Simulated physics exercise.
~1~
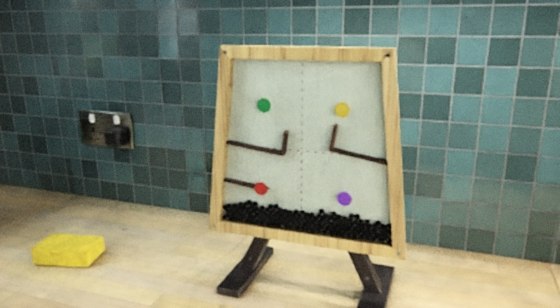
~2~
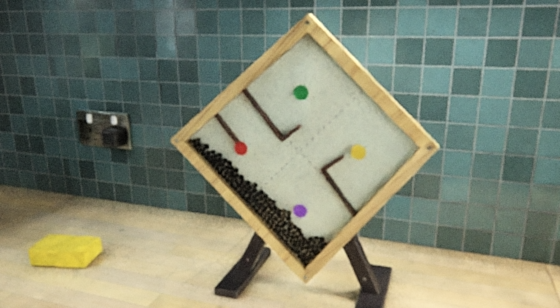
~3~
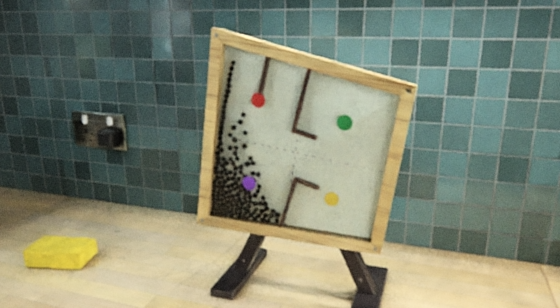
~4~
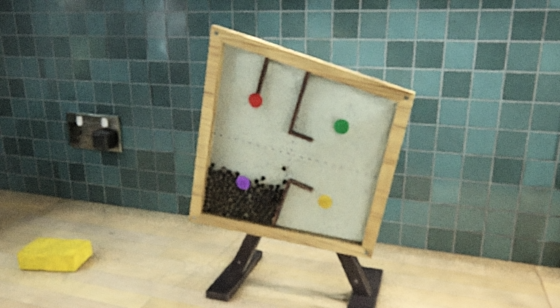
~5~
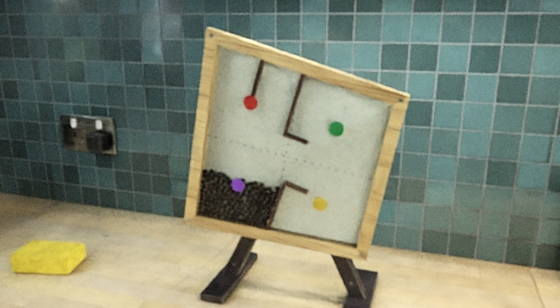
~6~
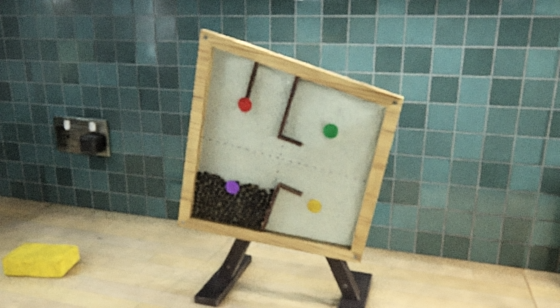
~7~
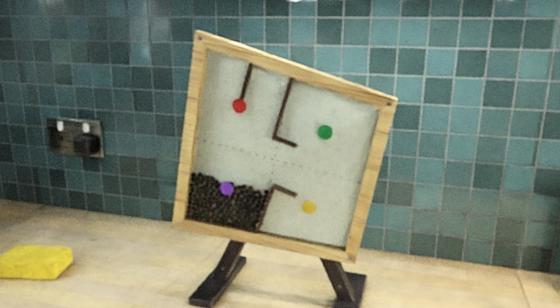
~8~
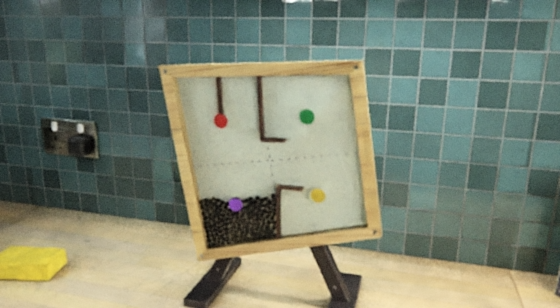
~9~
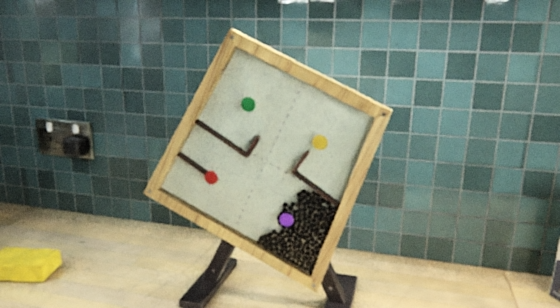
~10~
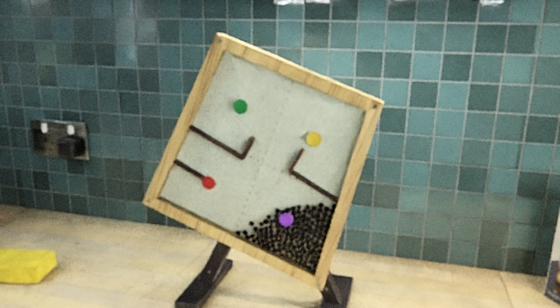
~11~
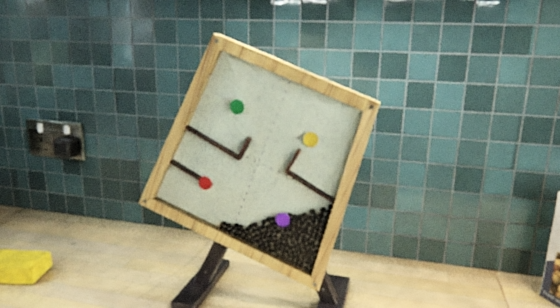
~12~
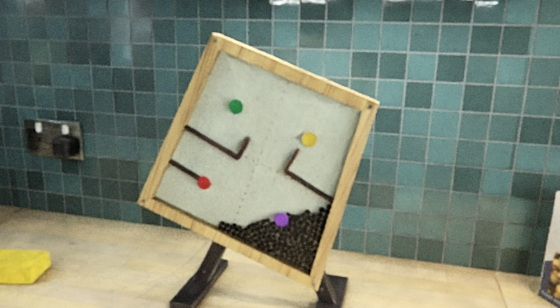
A square wooden-framed panel on a stand tipped clockwise past a quarter turn, sending its black beads tumbling into the lower left, then swung partway back and stopped tilted, with the beads settled along the bottom right around the purple dot.
